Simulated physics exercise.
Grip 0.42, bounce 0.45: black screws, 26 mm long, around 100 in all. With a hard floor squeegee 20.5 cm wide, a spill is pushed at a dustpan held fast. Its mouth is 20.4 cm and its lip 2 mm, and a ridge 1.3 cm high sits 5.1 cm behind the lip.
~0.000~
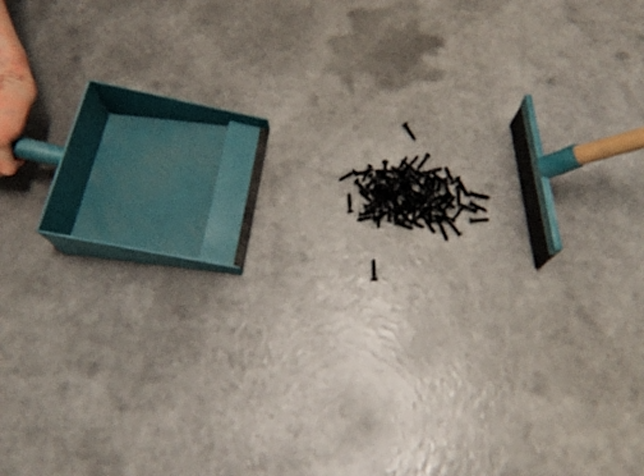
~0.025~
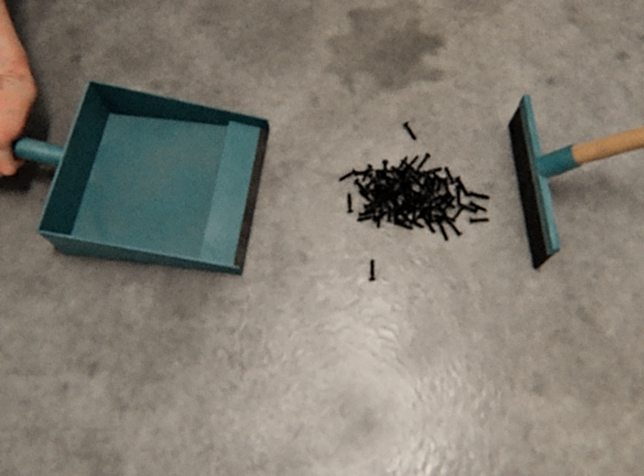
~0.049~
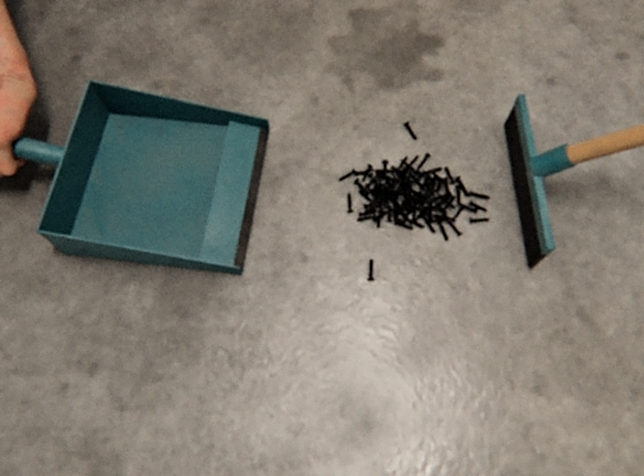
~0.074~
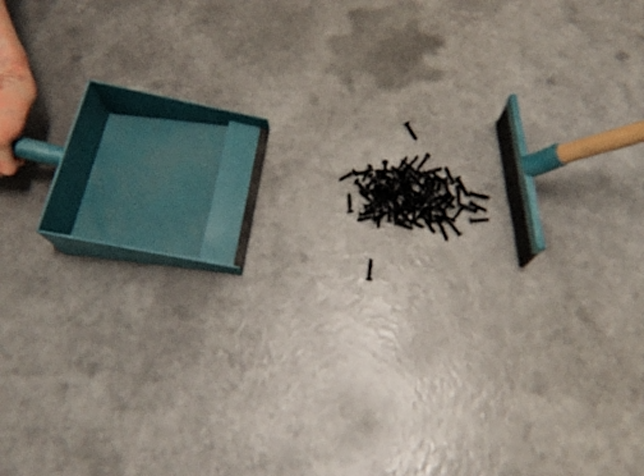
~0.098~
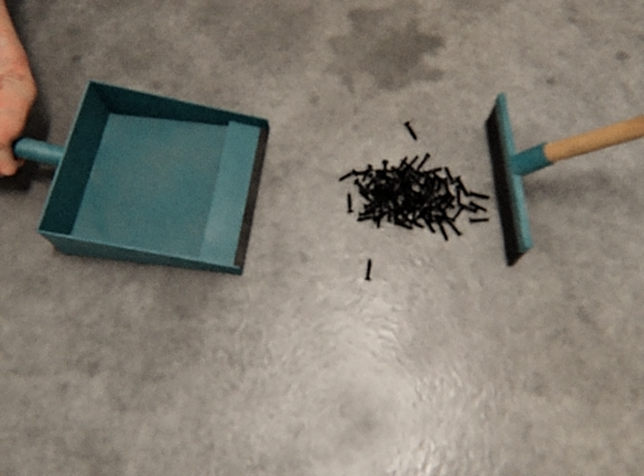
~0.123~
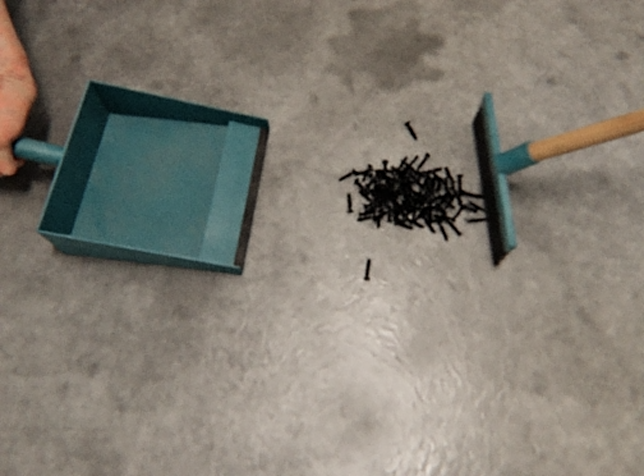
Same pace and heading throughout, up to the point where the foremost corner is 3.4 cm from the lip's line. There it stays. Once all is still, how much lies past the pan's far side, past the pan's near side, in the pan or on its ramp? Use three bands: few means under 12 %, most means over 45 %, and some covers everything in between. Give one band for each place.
Far side: Few, near side: Few, pan: Some.
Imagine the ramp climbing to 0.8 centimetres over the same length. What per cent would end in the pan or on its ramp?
Around 15 per cent.
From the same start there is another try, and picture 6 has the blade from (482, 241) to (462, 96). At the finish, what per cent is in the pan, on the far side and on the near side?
Per cent by place - pan 50, far side 5, near side 0.
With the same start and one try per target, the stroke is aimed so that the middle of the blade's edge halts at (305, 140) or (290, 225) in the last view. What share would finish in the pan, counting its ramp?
Close to 10 and 25 percent, in that order.
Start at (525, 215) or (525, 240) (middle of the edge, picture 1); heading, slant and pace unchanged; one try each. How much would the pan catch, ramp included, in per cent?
The two tries give about 20 % and about 20 %.
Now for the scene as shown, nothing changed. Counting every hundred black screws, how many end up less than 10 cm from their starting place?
Around 0 percent.
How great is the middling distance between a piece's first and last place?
It comes to some 18 cm.
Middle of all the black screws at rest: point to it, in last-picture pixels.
Centre at rest: Approx. (269, 194) px.
After 0.30 s, middle of the blade 17 cm from the lip; 0 % over the lip, far side 0 %, near side 0 %.
After 0.42 s, middle of the blade 9 cm from the lip; 0 % over the lip, far side 0 %, near side 0 %.
After 0.67 s, middle of the blade 5 cm from the lip; 15 % over the lip, far side 0 %, near side 5 %.
In the end, at 1.4 s, far side 0 %, near side 5 %, pan 15 %, in front of the lip or behind the blade 75 %.
